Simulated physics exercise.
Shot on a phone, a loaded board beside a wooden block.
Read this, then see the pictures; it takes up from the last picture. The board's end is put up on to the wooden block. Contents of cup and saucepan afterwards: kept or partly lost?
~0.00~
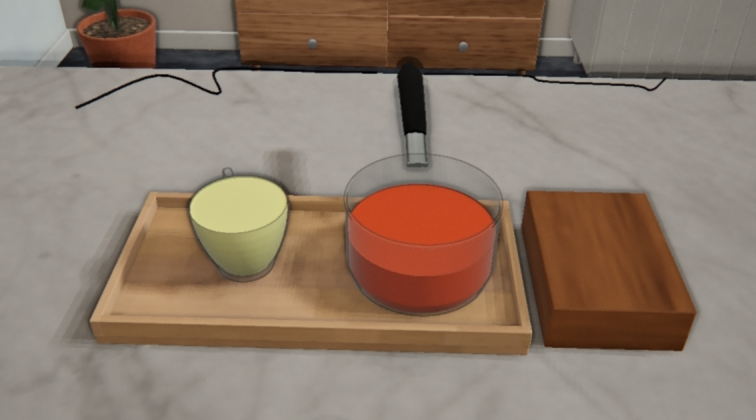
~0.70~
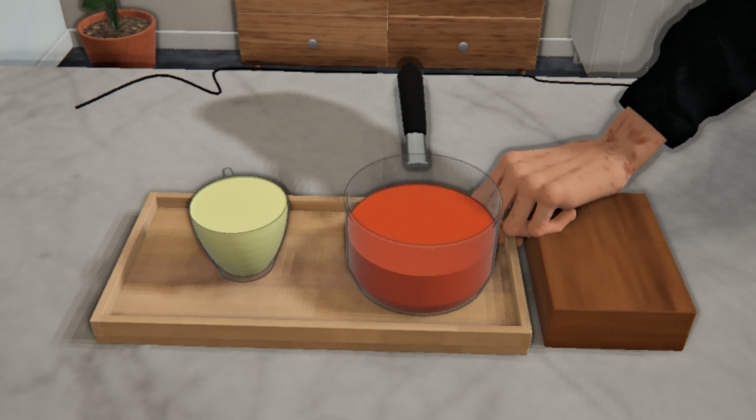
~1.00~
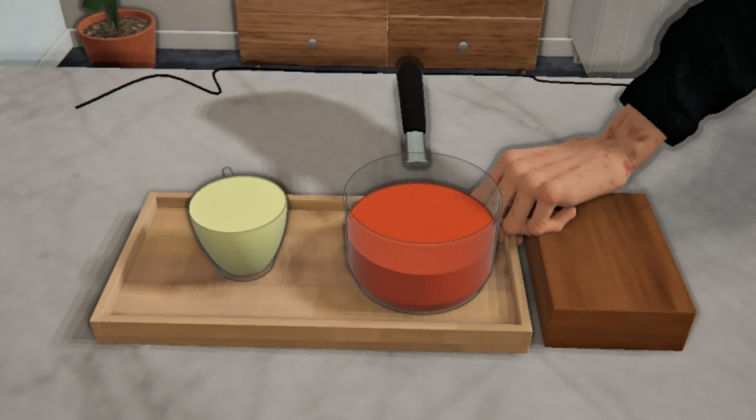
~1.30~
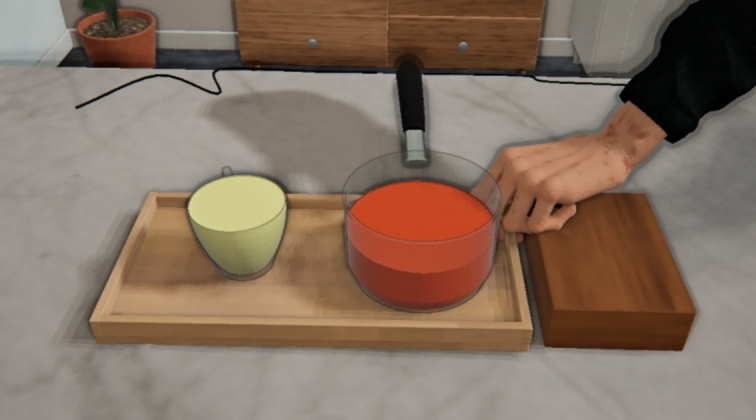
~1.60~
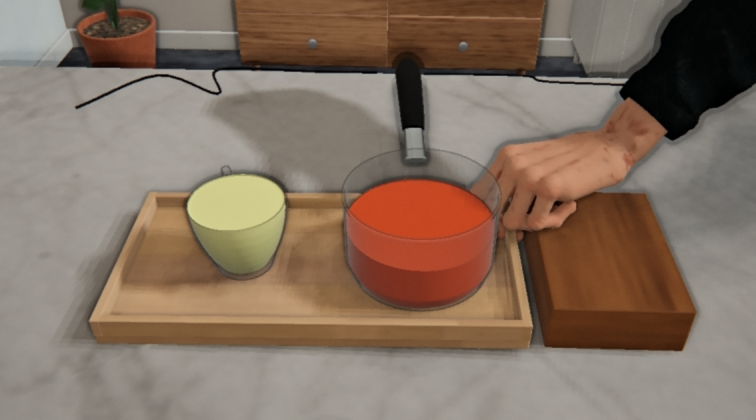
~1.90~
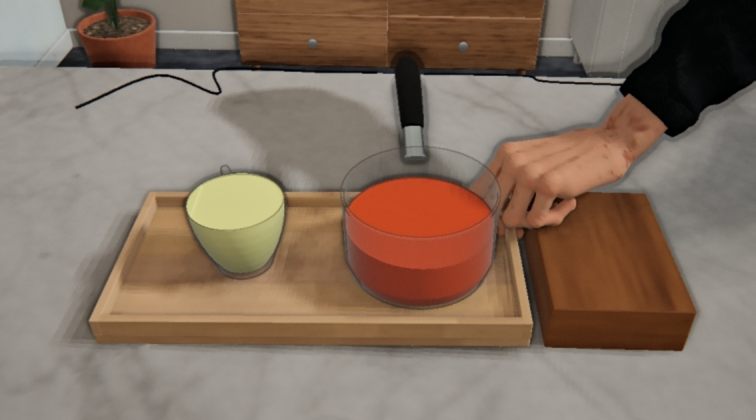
Cup: Partly lost, saucepan: Kept.
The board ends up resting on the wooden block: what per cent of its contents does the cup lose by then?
Roughly 8 per cent.
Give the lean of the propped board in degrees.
It ends up tilted at around 8°.
After 2.6 s, the board slopes by about 5°; cup, all is still inside; saucepan, all is still inside.
After 3.4 s, the board slopes by about 10°; cup, a puddle lies under it; saucepan, all is still inside.
After 4.6 s, the board slopes by about 8°, resting on the wooden block; cup, a puddle lies under it; saucepan, all is still inside.
